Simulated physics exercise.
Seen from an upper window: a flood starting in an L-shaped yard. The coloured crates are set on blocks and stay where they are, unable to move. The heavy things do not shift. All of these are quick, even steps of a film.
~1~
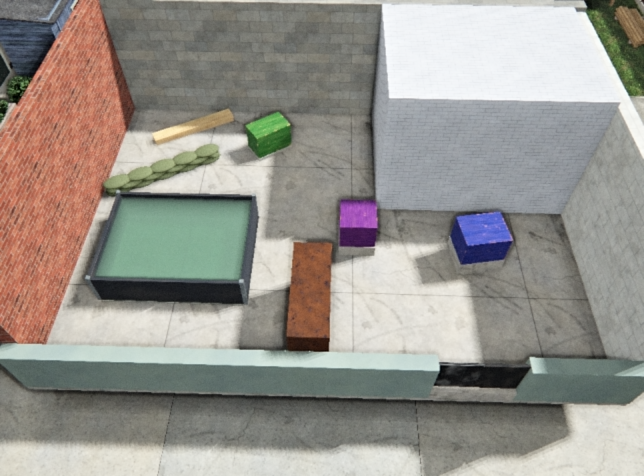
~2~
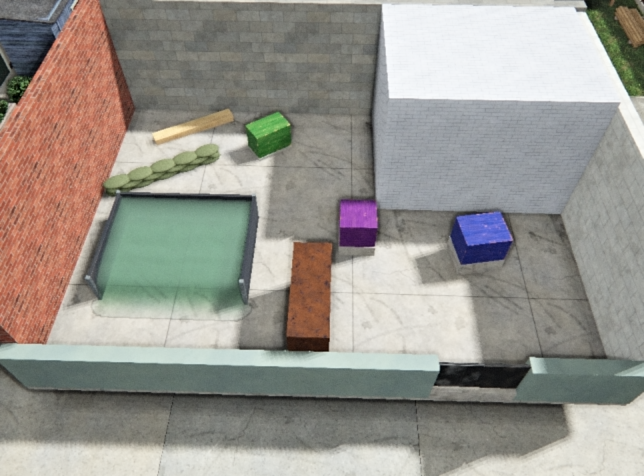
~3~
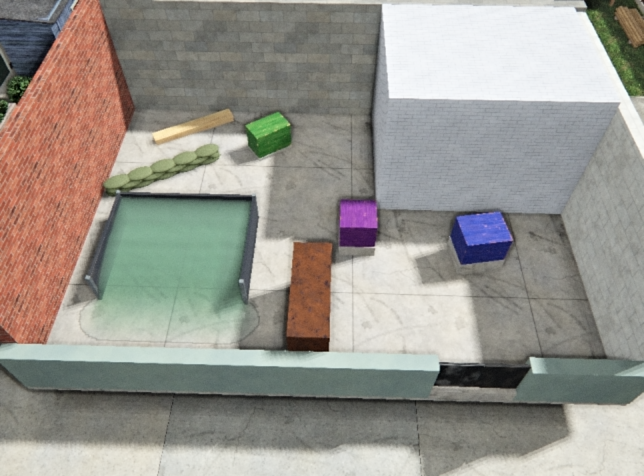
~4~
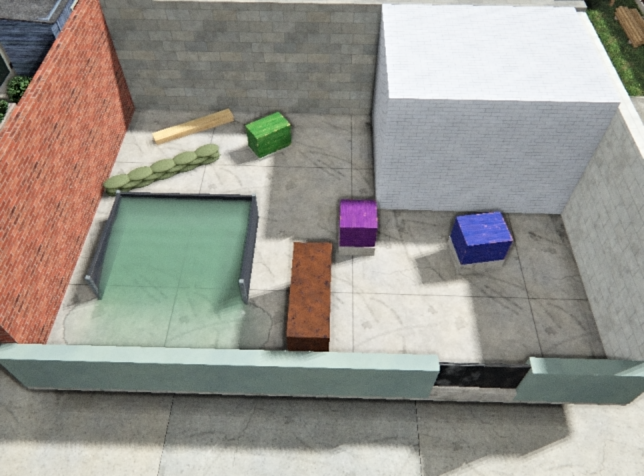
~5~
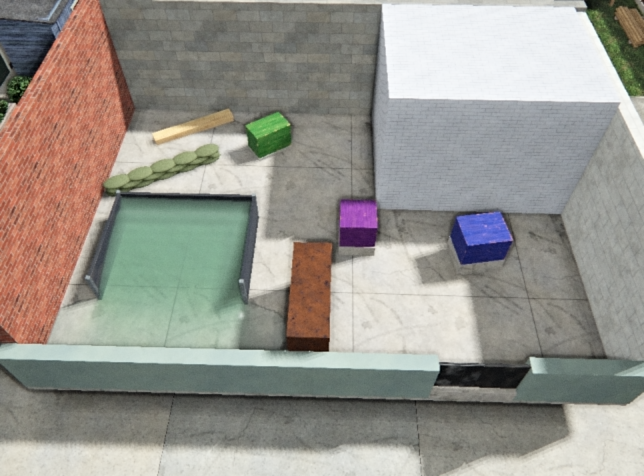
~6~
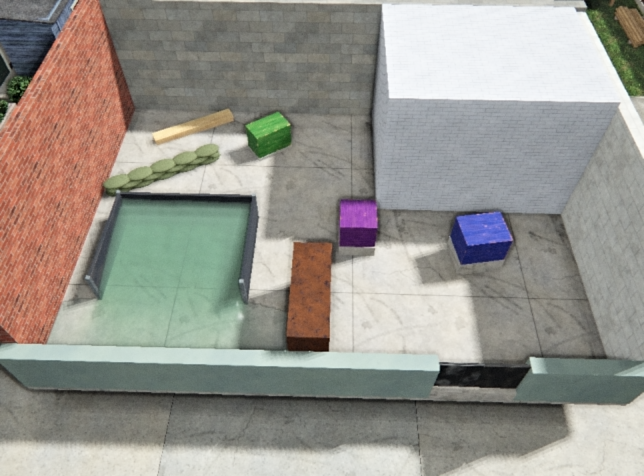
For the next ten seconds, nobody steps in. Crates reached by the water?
In order: The green crate picks up moisture; the purple crate remains moisture-free; the blue crate remains moisture-free.
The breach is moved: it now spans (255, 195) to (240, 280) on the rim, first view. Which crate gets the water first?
That would be the purple-painted one, reached first.
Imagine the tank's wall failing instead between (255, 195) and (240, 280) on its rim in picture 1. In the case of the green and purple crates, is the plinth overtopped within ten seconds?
The green crate is flooded and the purple crate is flooded.
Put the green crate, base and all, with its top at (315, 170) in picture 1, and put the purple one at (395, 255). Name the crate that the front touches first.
I say the green crate.
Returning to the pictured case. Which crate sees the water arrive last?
It's the crate marked blue.
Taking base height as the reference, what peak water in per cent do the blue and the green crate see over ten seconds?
Close to 10 per cent, and close to 280 per cent, in that order.
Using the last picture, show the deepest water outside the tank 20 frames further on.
At about (102, 200).
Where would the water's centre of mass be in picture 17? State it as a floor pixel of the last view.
I'd say around (177, 309).
A moment on, water covers 15 % of the floor; the green crate not reached, the purple crate not reached, the blue crate not reached.
Next, water covers 25 % of the floor; the green crate not reached, the purple crate not reached, the blue crate not reached.
Then, water covers 45 % of the floor; the green crate water round its plinth, the purple crate water round its plinth, the blue crate not reached.
Later, water covers 55 % of the floor; the green crate water round its plinth, the purple crate water round its plinth, the blue crate water round its plinth.
In the end, water covers 75 % of the floor; the green crate was topped, the purple crate stayed above the water, the blue crate stayed above the water.
